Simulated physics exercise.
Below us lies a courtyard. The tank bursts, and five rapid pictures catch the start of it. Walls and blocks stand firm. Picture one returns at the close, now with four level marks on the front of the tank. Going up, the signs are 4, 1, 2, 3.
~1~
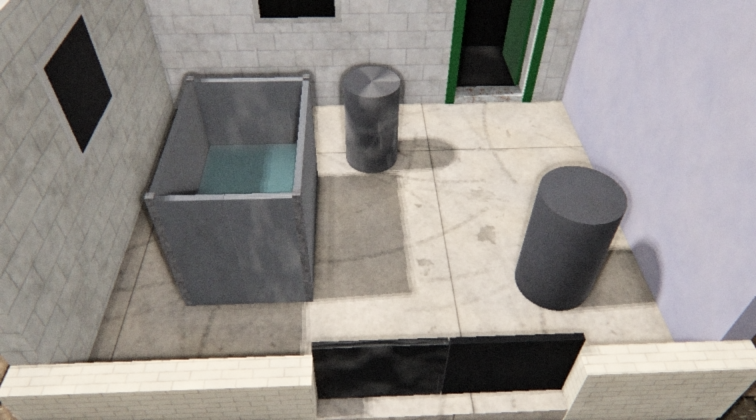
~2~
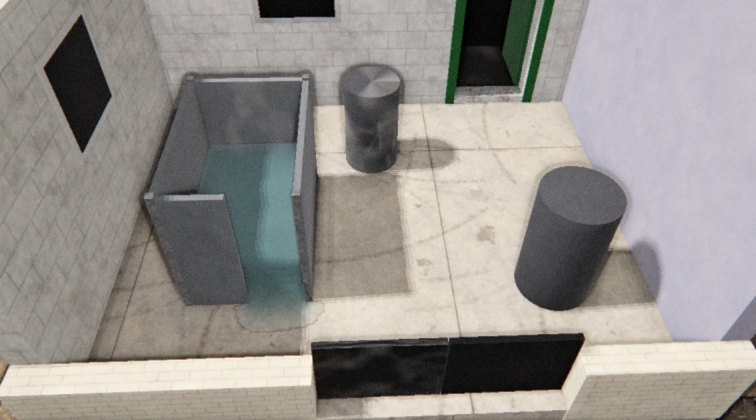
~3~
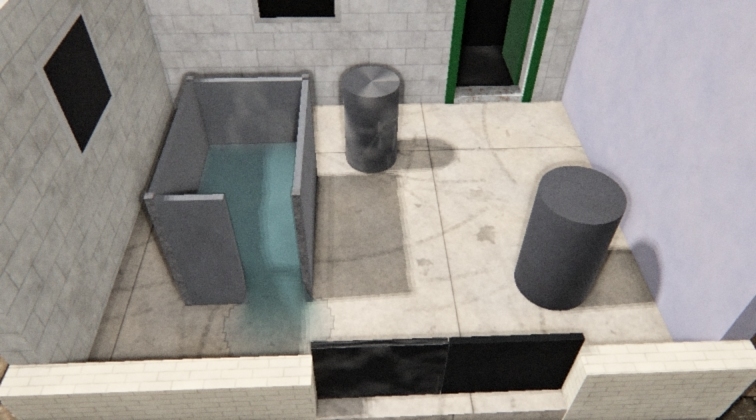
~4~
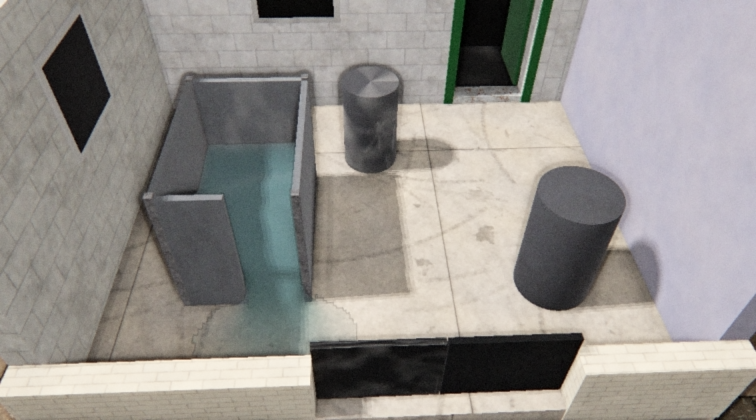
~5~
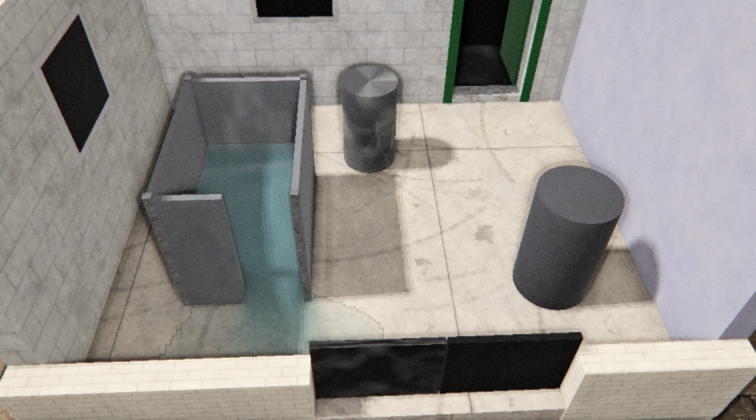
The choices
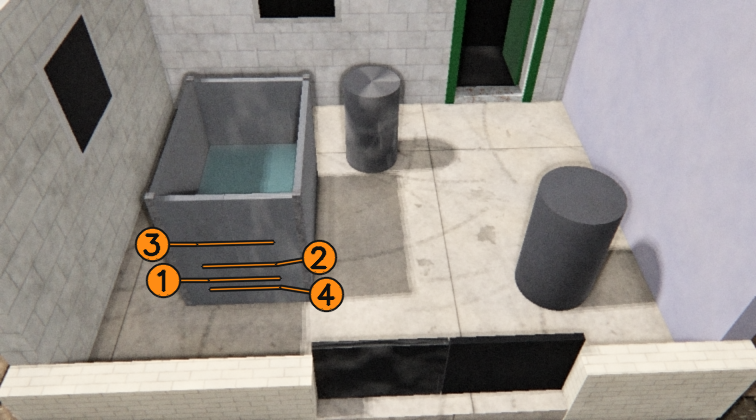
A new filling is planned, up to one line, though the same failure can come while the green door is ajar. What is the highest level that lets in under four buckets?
Mark 3 just does it.
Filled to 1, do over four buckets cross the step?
No.
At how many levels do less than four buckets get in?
All of them.
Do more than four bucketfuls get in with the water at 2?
No.
On the marked copy, 1 at (243, 279); 2 at (240, 265); 3 at (234, 243); 4 at (246, 288); from the bottom up 4, 1, 2, 3.
If 1 is chosen, nothing gets over.
If 2 is chosen, nothing gets over.
If 3 is chosen, a bucket or two gets in.
If 4 is chosen, nothing gets over.
